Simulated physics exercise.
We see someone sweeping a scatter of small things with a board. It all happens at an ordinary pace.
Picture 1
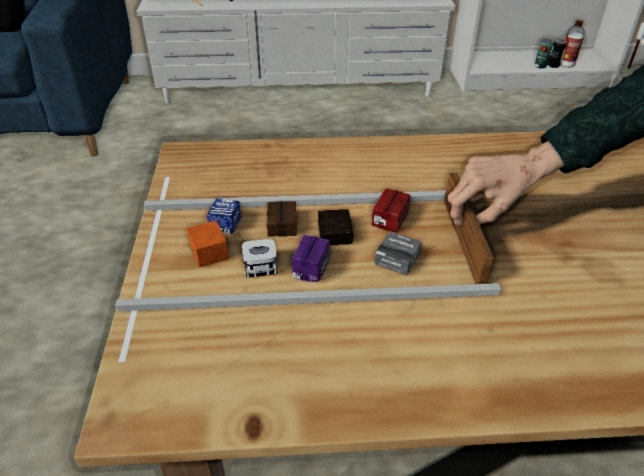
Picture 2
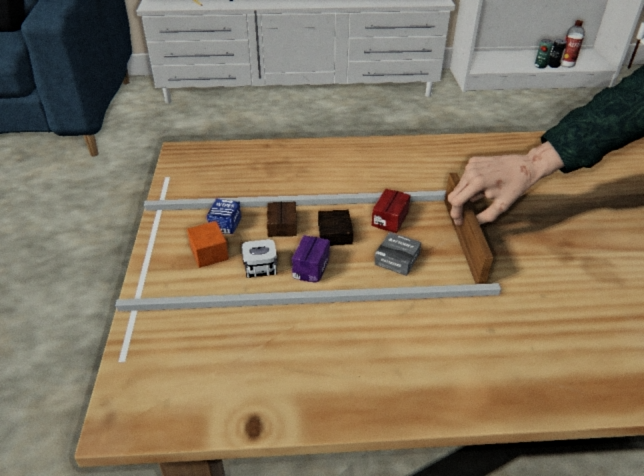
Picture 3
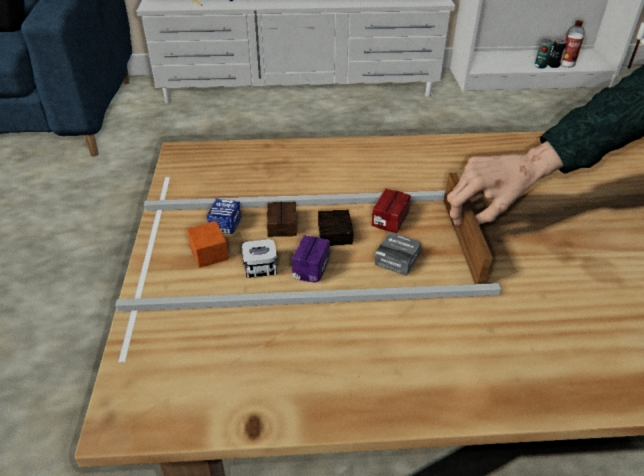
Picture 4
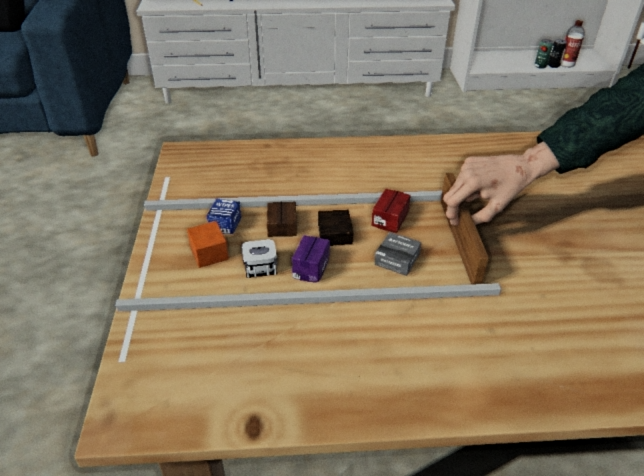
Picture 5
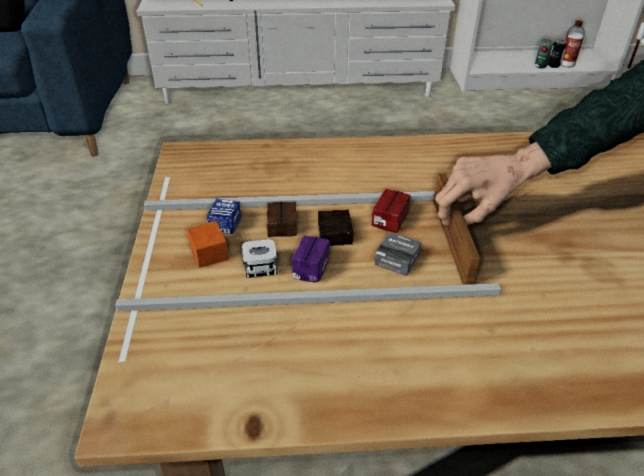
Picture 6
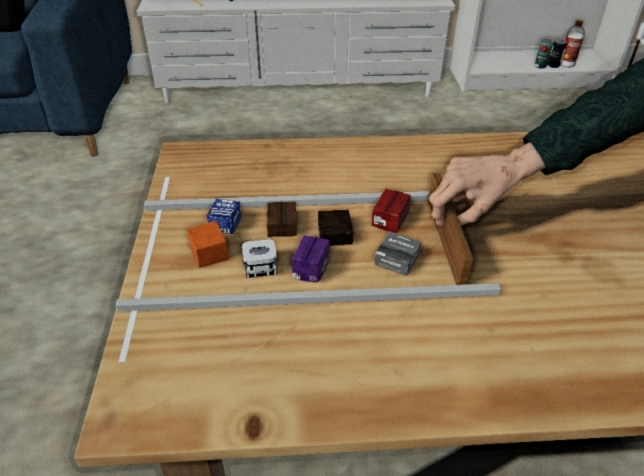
A hand held a wooden board upright at the right end of two pale rails, then slid it slightly left toward a scatter of small coloured boxes and blocks, which all stayed still on the table.
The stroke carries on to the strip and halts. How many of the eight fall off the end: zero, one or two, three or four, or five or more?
The number that fall off is five or more.
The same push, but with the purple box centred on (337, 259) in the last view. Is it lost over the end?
The purple box comes down.
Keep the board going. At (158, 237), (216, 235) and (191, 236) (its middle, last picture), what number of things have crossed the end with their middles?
In that order 6, 1 and 3.
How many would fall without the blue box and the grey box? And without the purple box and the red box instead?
The counts: 4 and 4.
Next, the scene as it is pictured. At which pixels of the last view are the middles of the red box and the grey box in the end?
The red box stops around (139, 223); the grey box around (122, 277).
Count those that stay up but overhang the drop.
The number is 2.
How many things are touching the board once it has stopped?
2 of them.
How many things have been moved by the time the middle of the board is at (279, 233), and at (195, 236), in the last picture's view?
At the one place 8, at the other 8.
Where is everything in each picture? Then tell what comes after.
In the first frame, orange block (208, 244); blue box (224, 216); white case (260, 258); board (466, 226); tape (149, 253).
In the second frame, blue box (224, 216); grey box (398, 254).
In the third frame, white case (260, 259); board (466, 226).
In the fourth frame, orange block (208, 244); red box (391, 210).
In the fifth frame, blue box (224, 216); brown box (282, 219).
In the sixth frame, orange block (208, 244); blue box (224, 216); white case (260, 259); board (448, 227); tape (149, 253).
Soon after, none off yet; orange block at rest near (208, 244); blue box moving near (216, 216); white case displaced a little near (243, 259).
In the end, the number that fall off is five or more; gone, black block, purple box, brown box, white case, blue box and orange block.
